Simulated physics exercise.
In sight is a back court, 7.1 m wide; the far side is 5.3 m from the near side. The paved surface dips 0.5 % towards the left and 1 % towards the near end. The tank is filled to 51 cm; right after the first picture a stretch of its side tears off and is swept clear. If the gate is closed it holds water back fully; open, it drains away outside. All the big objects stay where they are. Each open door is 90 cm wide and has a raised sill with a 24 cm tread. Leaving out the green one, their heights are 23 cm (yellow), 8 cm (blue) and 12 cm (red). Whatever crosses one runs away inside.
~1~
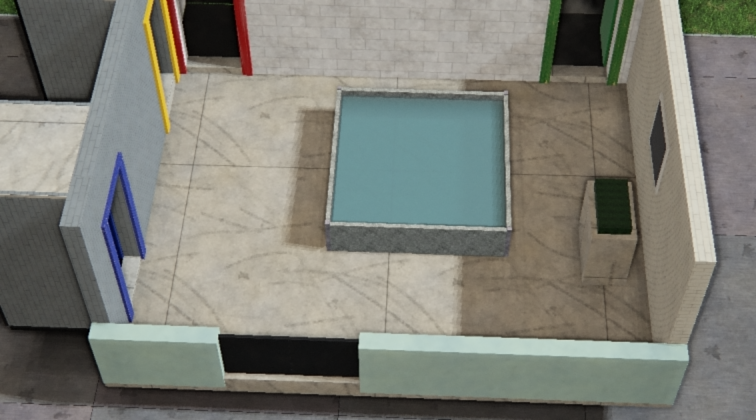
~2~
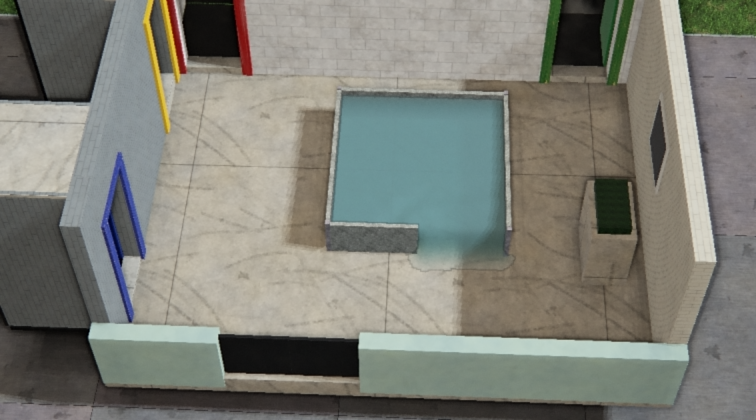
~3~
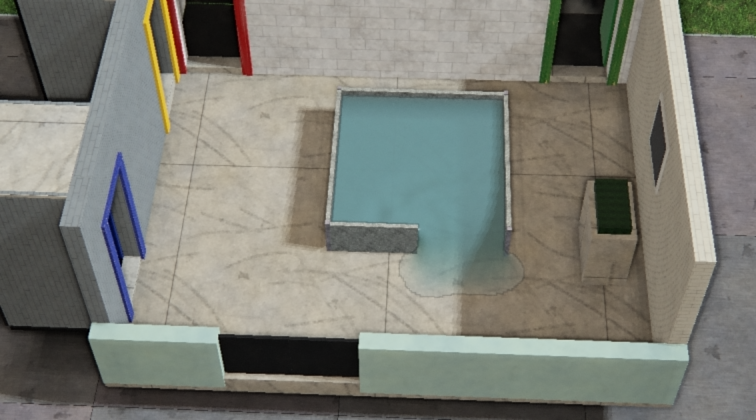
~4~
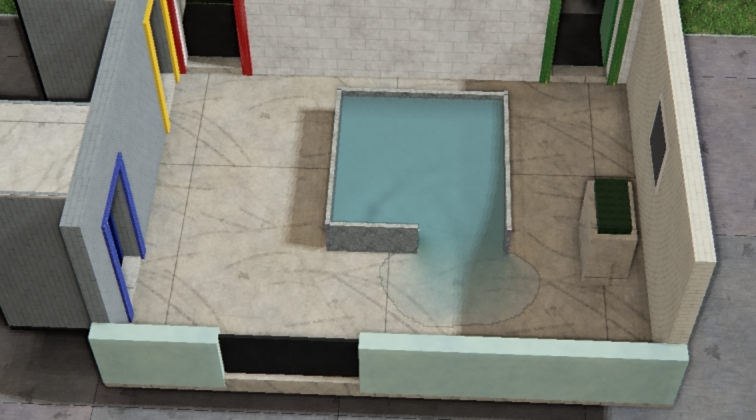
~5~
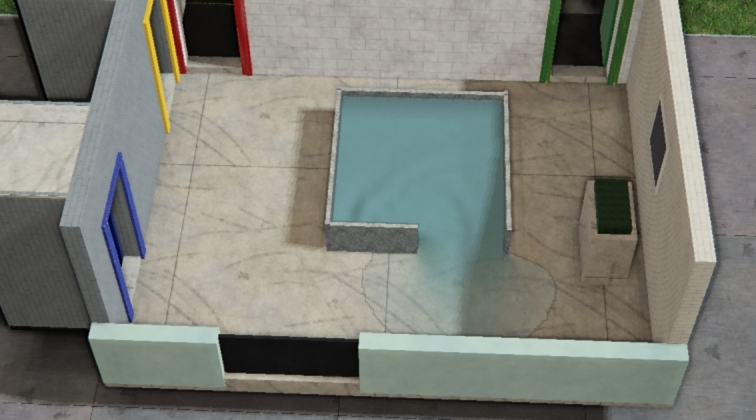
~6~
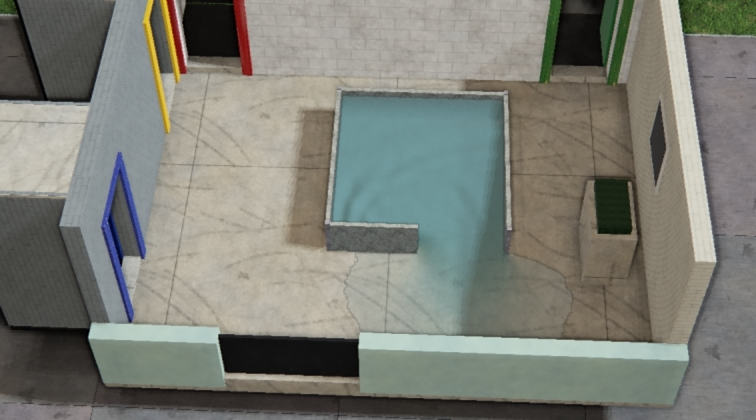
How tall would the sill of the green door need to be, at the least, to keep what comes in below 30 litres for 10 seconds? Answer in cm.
At least 8 cm or so.
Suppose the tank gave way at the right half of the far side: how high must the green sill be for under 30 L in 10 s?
About 13.0 cm.
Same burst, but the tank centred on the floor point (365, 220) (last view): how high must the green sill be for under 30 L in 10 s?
Some 6.0 cm.
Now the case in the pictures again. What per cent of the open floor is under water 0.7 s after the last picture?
About 20 per cent.
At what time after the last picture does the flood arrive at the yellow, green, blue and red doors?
Yellow 4.0 s, green 3.2 s, blue 2.2 s, red 5.0 s.
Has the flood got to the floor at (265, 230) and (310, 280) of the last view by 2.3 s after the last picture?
In that order: Still dry, under water.
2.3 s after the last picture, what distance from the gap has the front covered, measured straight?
About 4.8 m.
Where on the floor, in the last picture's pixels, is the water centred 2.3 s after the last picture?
Around (441, 245).
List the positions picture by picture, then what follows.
In the first picture, still water, 51 cm deep, in the tank at (420, 159); the green door at (586, 36) is dry.
In the second picture, water pours out at (461, 245) and has run 0.3 m, to (422, 265); about 5 cm deep outside, 51 cm at the back.
In the third picture, the gap is at (461, 246), the front 0.7 m out at (422, 290); the back of the tank holds 51 cm.
In the fourth picture, the gap is at (461, 246), the front 1.2 m out at (429, 320); the back of the tank holds 51 cm.
In the fifth picture, the front is at a hidden place, 1.7 m from the gap at (461, 246); 2.9 m2 of floor is wet, 51 cm left at the back.
In the sixth picture, water pours out at (461, 246) and has run 1.9 m, to a hidden place; about 5 cm deep outside, 51 cm at the back; 3.6 m in a straight line remain to the green door at (586, 36).
Then, 0.7 s after the last picture water covers 20 % of the floor, deepest (34 cm) near (474, 359); it has not reached the green door.
Then, 2.3 s after the last picture water covers 40 % of the floor, deepest (36 cm) near (651, 377); it has not reached the green door.
Then, 9.3 s after the last picture water covers 95 % of the floor, deepest (15 cm) near (170, 117); 9 cm at the green door, 1 litre in over its 13 cm sill.
At the green door as built, the water peaked near 13 cm, 3.7 s after the last picture.
With a sill of 6.5 cm, 58 litres would have come in within the 10 s; with 10 cm, 11 litres. So under 30 litres takes about 8 cm.
